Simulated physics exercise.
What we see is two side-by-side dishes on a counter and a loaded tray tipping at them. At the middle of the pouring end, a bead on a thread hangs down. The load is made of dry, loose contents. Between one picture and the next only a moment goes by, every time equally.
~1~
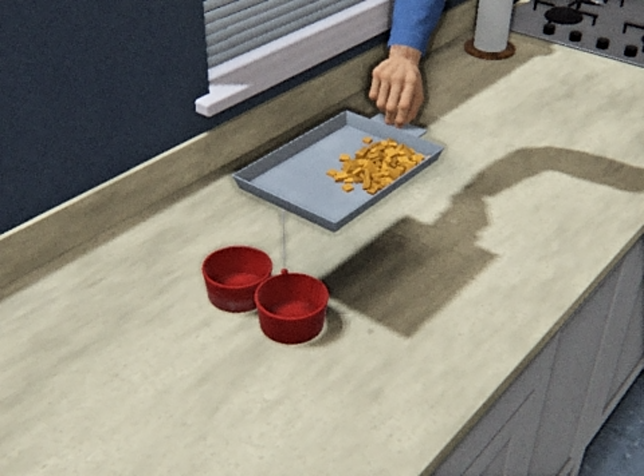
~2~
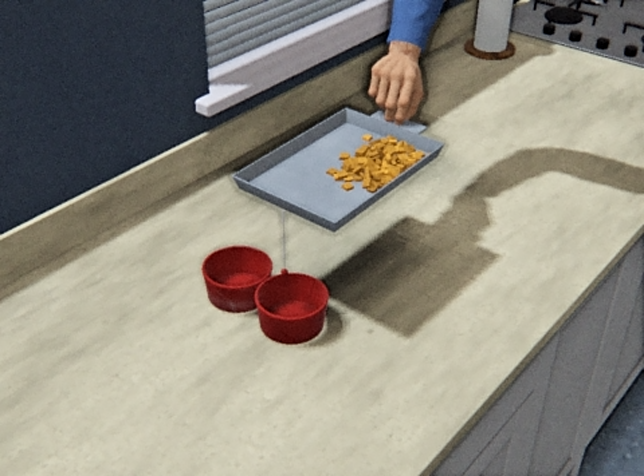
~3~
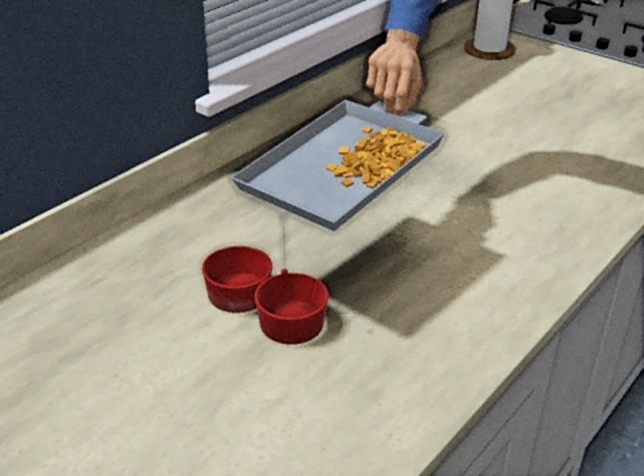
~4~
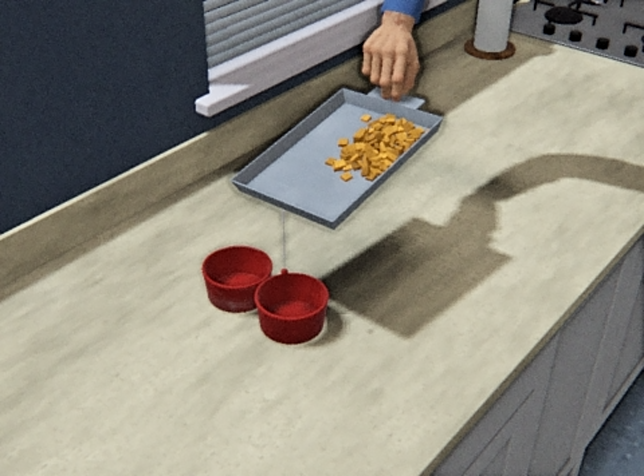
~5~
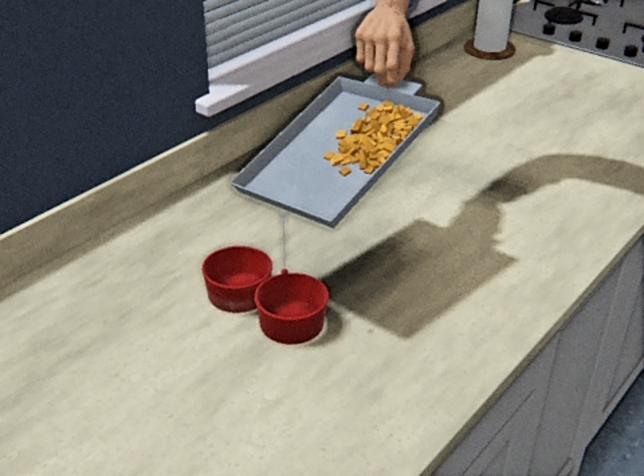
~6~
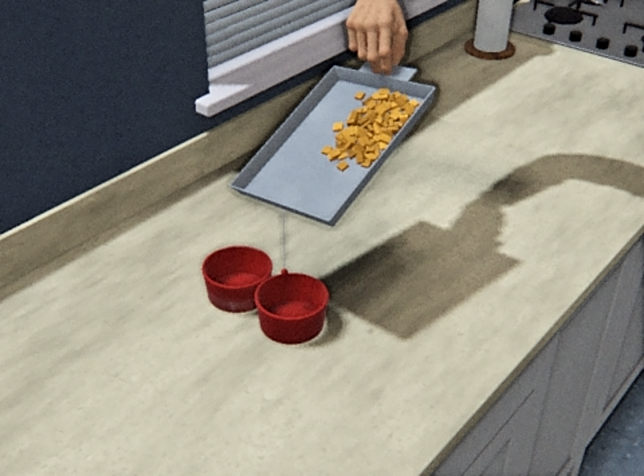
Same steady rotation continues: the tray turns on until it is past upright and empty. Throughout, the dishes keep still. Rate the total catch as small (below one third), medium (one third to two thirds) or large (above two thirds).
Medium.
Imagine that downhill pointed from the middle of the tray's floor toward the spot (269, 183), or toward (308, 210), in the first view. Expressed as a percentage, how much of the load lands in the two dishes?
The first try gives close to 80 per cent, the second close to 30 per cent.
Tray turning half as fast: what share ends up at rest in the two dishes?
It would be some 80 in a hundred.
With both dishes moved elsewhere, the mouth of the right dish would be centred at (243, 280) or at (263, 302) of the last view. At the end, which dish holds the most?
With the first placement it's the one to the right, with the second it's the one to the left.
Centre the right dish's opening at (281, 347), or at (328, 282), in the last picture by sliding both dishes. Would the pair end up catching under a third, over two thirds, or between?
Initially less than a third, afterwards below one third.
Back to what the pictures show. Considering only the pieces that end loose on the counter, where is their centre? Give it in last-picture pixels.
My estimate puts the centre near (178, 324).
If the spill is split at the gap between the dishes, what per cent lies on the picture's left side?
Left fraction: Around 100 per cent.
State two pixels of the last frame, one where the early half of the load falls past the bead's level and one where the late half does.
Earlier portion about (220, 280); later portion about (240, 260).
Soon, tray tipped steeply; most on the tray; about a quarter in the air.
A while on, tray tipped past a quarter turn; a small part on the tray; a stray few in the right dish; about a third in the left dish; about half outside both; a small part in the air.
Towards the end, tray tipped past a quarter turn; a small part in the right dish; about half in the left dish; about half outside both.
Finally, tray tipped past a quarter turn; a small part in the right dish; about half in the left dish; about half outside both.
